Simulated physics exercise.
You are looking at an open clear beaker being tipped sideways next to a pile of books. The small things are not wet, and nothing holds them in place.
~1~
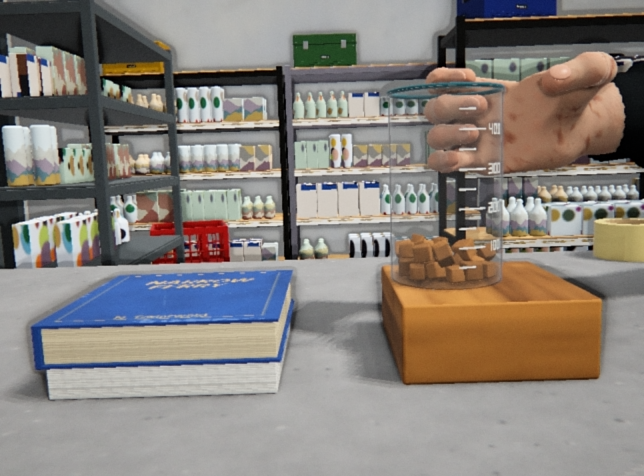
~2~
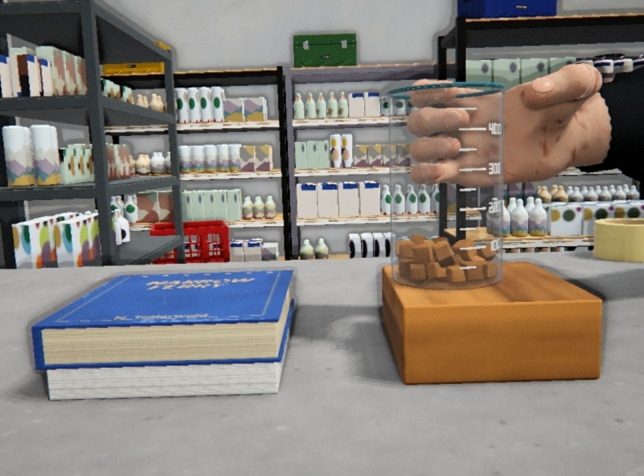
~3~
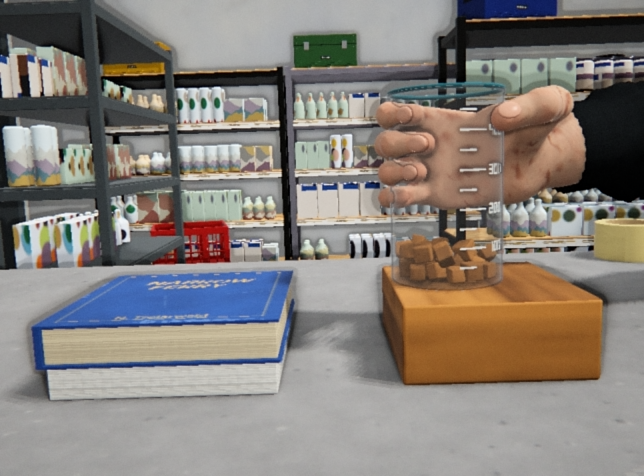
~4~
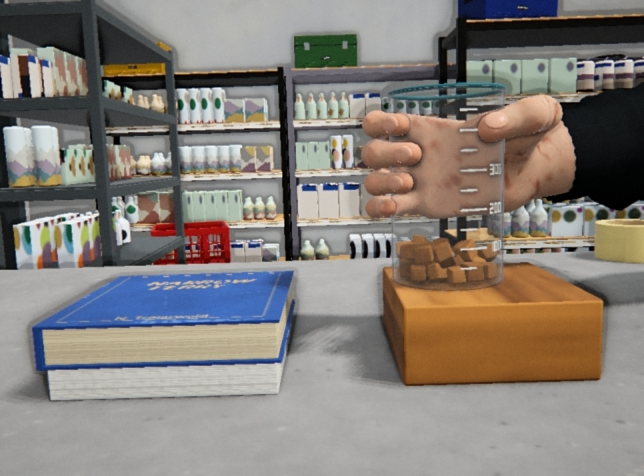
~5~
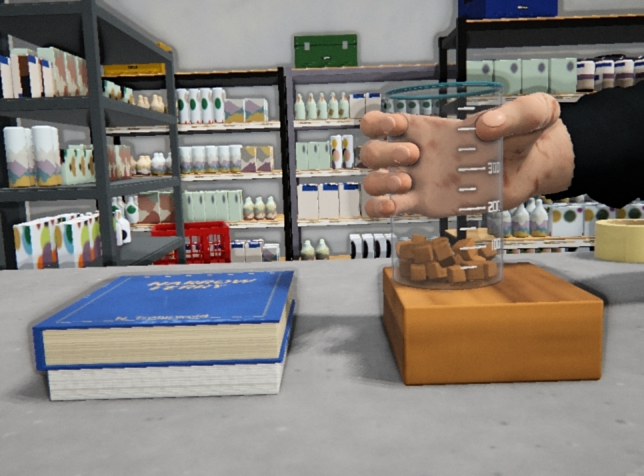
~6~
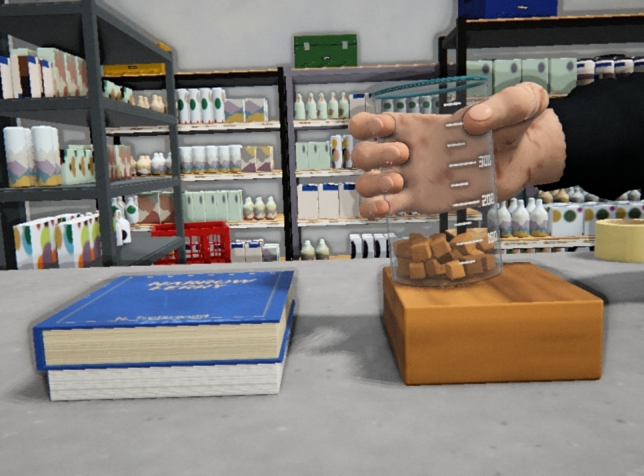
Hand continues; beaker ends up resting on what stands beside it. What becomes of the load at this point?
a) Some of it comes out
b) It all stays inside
(b) It all stays inside.
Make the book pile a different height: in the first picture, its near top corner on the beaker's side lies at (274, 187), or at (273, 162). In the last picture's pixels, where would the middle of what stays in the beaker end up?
Case 1: (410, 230); case 2: (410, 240).
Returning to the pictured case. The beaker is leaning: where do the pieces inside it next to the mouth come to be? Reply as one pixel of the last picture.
They come to rest at roughly (269, 273).
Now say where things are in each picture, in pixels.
Beaker near (445, 186), nearly empty of brown sugar cubes; book pile near (186, 311), its top about level with the beaker's foot, in the first picture.
Beaker near (445, 186), upright; rim near (390, 94); top of the contents near (441, 251), in the second picture.
Beaker near (446, 186), upright; rim near (390, 94); book pile near (187, 312), in the third picture.
Beaker near (446, 187), upright; rim near (391, 94); top of the contents near (442, 251), in the fourth picture.
Beaker near (445, 186), upright; rim near (388, 94); book pile near (188, 312), in the fifth picture.
Beaker near (438, 182), leaning 5°; rim near (374, 95); book pile near (188, 312), its top about level with the beaker's foot, in the sixth picture.
Then, 0.63 s on from there, the beaker leans 36°; everything is still inside.
Then, 1.30 s on from there, the beaker leans 68°; everything is still inside.
Then, 2.10 s on from there, the beaker rests on the book pile at 92°; everything is still inside.
In the end, the beaker rests on the book pile at 92°; everything is still inside.
